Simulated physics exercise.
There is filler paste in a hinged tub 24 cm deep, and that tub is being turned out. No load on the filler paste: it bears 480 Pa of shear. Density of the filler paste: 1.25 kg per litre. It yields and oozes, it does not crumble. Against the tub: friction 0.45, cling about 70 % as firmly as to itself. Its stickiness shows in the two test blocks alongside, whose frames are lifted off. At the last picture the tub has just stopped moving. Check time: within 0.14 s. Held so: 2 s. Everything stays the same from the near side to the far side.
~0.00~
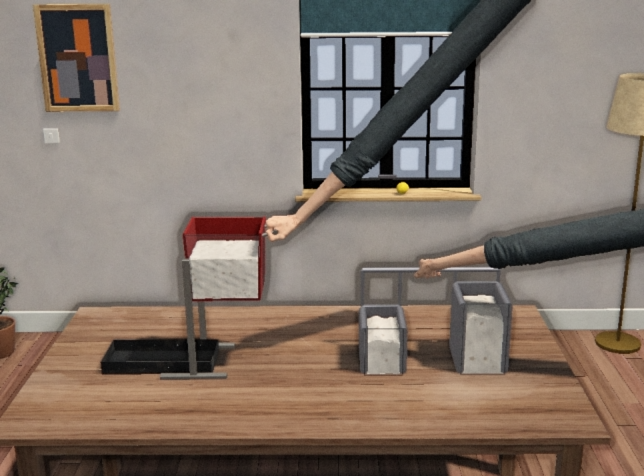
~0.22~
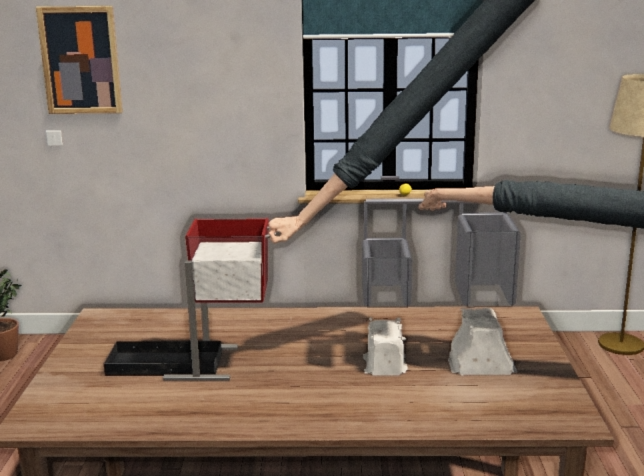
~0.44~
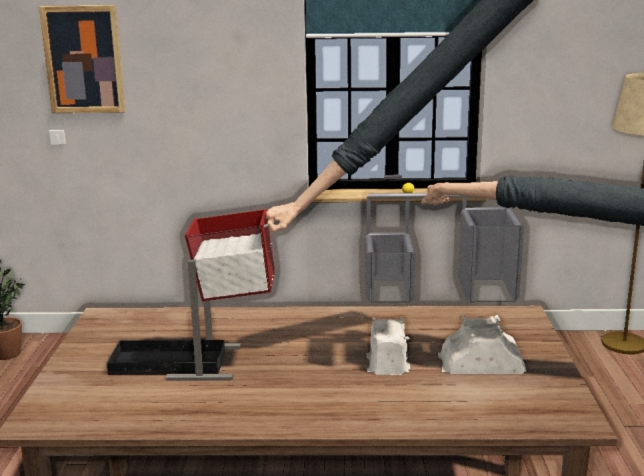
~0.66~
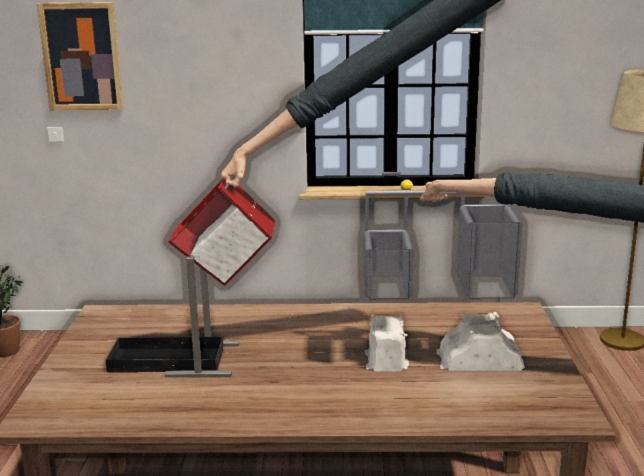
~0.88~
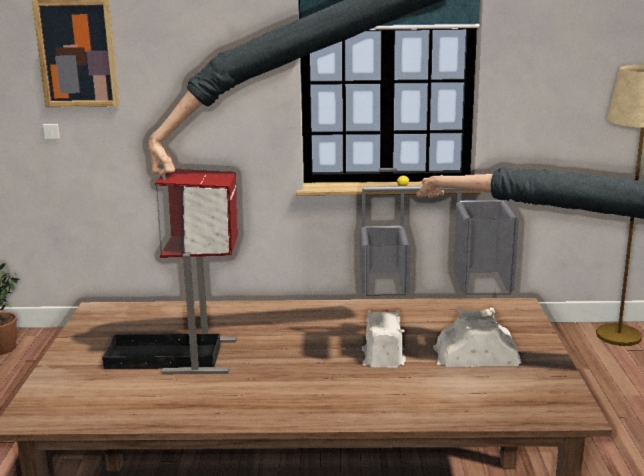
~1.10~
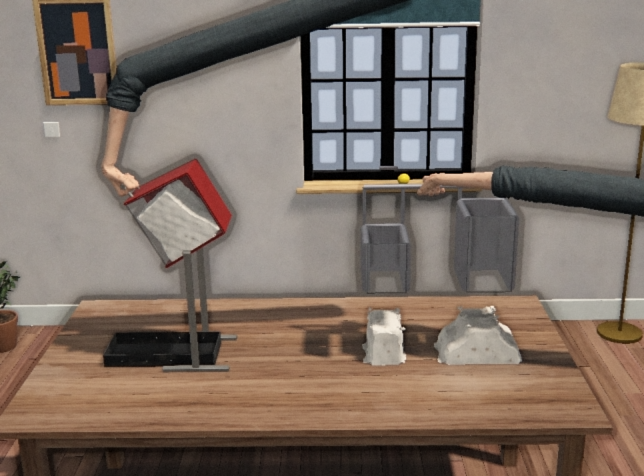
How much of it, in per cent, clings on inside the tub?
I would say close to 0 percent.
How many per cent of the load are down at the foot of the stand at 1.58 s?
I'd say close to 100 per cent of it.
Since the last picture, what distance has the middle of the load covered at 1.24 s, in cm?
The shift is near 15 cm.
After 1.24 s, the tub is at 118 degrees and holds 37 %.
After 1.41 s, the tub is at 118 degrees and holds 0 %.
After 1.58 s, the tub is at 118 degrees and holds 0 %.
After 1.75 s, the tub is at 118 degrees and holds 0 %.
After 3.10 s, the tub is at 118 degrees and holds 0 %.
